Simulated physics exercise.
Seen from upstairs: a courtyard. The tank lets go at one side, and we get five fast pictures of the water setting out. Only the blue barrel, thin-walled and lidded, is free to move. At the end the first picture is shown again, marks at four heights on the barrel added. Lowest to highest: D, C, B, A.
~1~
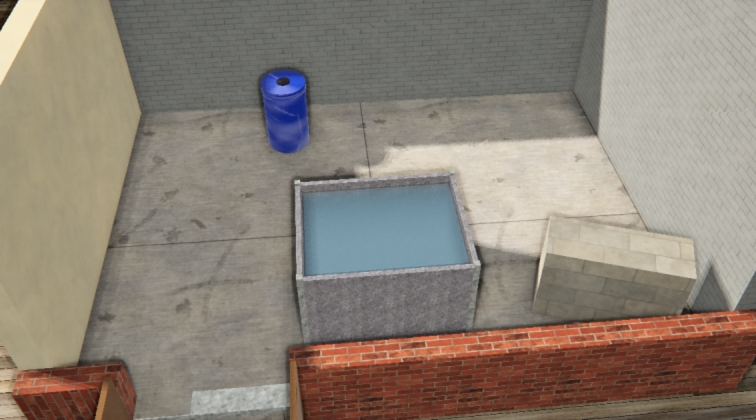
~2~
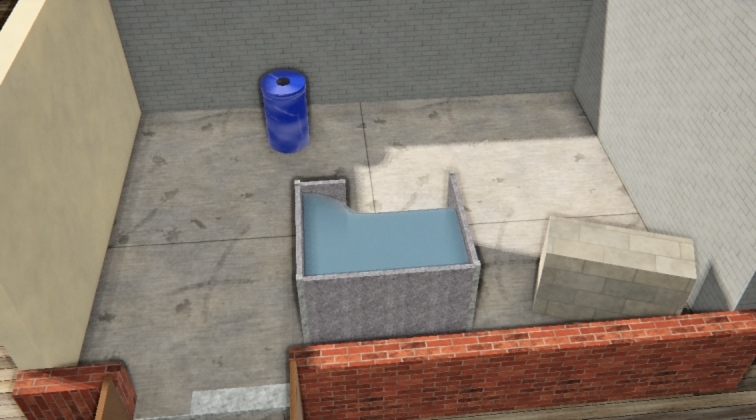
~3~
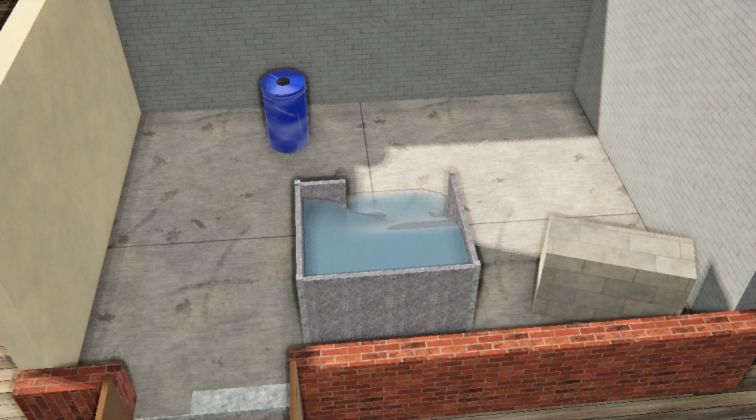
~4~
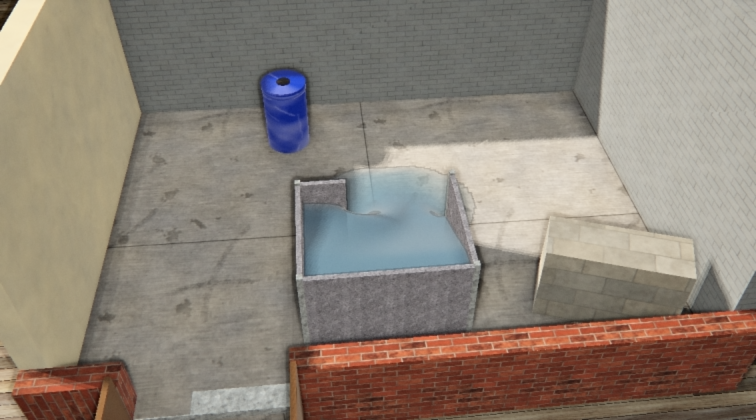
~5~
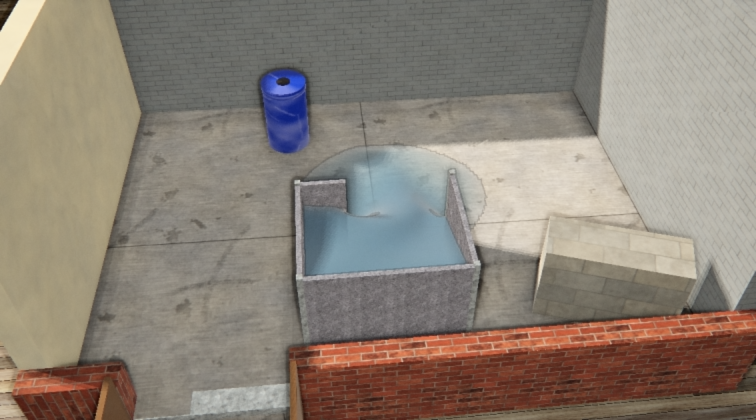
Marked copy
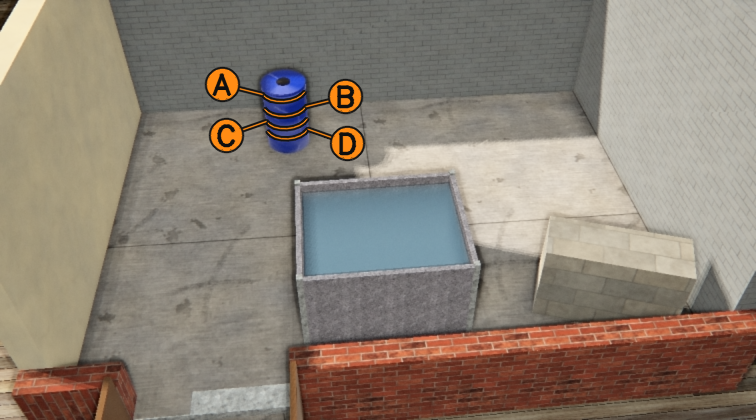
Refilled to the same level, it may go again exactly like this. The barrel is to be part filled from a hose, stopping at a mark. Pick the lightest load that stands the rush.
The limit is D.
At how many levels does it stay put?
All of the four.
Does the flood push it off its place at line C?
No, not at all.
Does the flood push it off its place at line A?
No.
On the marked copy, A at (283, 101); B at (285, 116); C at (286, 128); D at (288, 138); from the bottom up D, C, B, A.
Choosing A, it does not move.
Choosing B, it does not move.
Choosing C, it does not move.
Choosing D, it does not move.
